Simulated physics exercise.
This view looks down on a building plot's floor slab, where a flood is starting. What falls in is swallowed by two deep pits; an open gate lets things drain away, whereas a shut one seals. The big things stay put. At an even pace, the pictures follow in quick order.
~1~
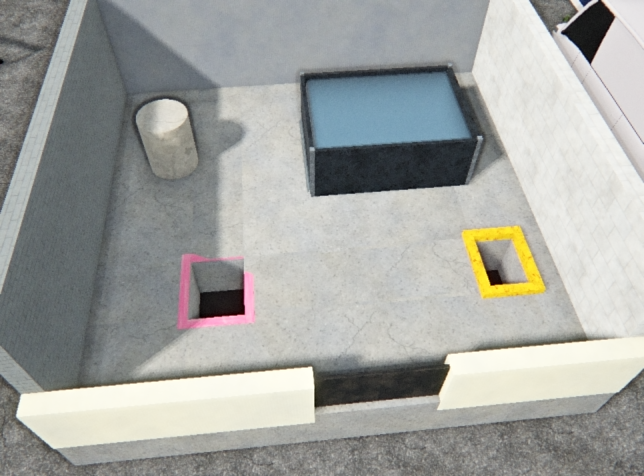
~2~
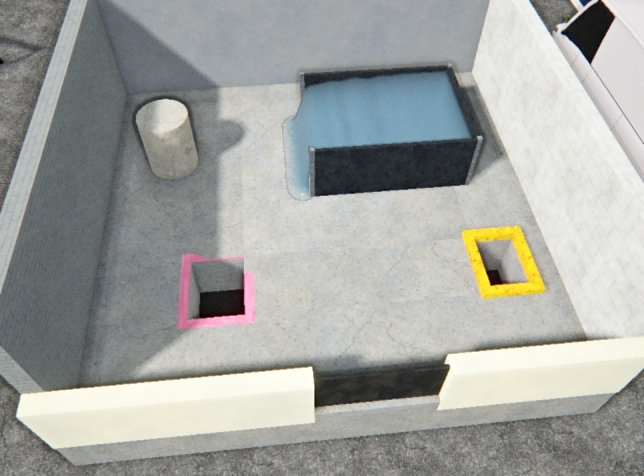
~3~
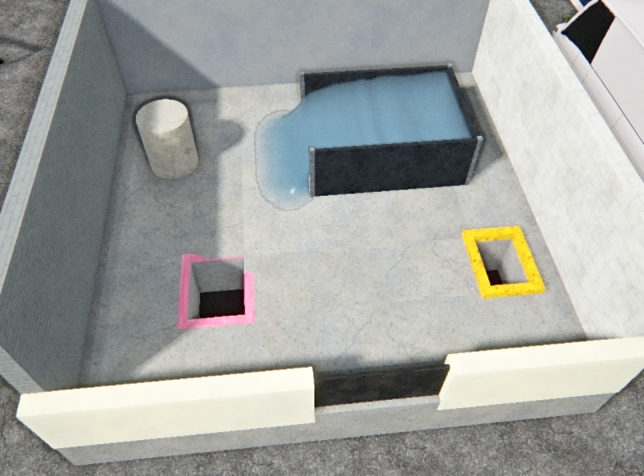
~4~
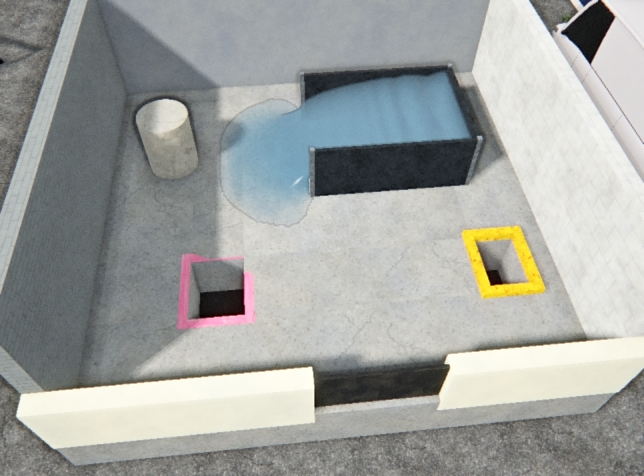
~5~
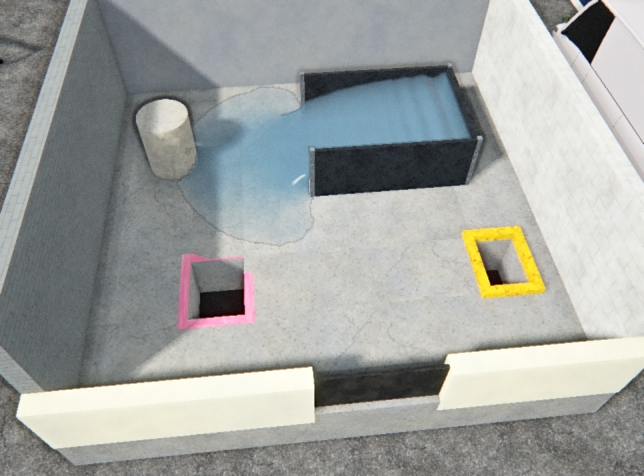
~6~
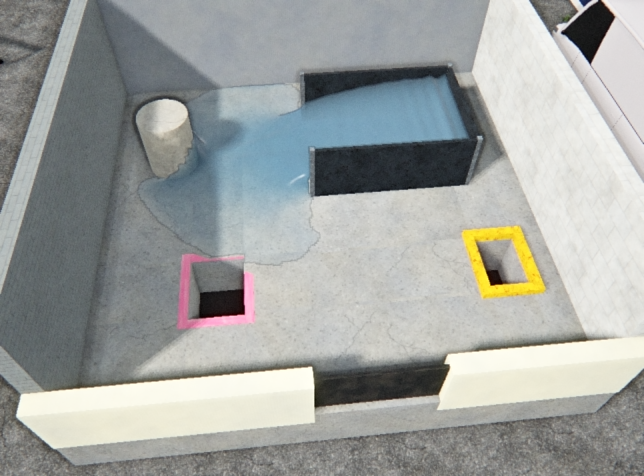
Water pours from the tank's open left side and spreads leftward around the pale cylinder.
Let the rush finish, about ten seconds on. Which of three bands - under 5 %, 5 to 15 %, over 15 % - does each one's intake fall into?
Result: The gate ends up with a share that stays below five per cent, the pink pit ends up with a share topping fifteen per cent, the yellow pit ends up with a share that stays below five per cent.
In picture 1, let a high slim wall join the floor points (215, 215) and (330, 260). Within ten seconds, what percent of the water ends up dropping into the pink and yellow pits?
I'd say the pink pit takes roughly 14 %, the yellow pit roughly 4 %.
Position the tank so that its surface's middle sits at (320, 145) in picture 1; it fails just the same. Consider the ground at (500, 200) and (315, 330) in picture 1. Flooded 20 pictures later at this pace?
Result, in sequence: Unreached; waterlogged.
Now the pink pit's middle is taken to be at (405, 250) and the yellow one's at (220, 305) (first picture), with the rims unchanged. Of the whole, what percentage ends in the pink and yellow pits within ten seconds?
In per cent: Pink 10, yellow 8.
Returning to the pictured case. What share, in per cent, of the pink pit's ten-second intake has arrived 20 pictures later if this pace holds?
It works out at roughly 15 percent of the ten-second total.
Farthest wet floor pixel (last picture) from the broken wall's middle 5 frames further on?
My pick would be pixel (92, 310).
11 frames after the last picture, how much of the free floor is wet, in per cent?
Roughly 40 percent, I'd say.
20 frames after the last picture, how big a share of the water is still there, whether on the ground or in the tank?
I reckon around 96 in a hundred.
A moment on, water covers 35 % of the floor; the gate 0 %, the pink pit 1 %, the yellow pit 0 %.
Next, water covers 40 % of the floor; the gate 0 %, the pink pit 2 %, the yellow pit 0 %.
Then, water covers 55 % of the floor; the gate 0 %, the pink pit 4 %, the yellow pit 0 %.
Later, water covers 95 % of the floor; the gate 0 %, the pink pit 18 %, the yellow pit 0 %.
In the end, water covers 100 % of the floor; the gate 0 %, the pink pit 29 %, the yellow pit 2 %.
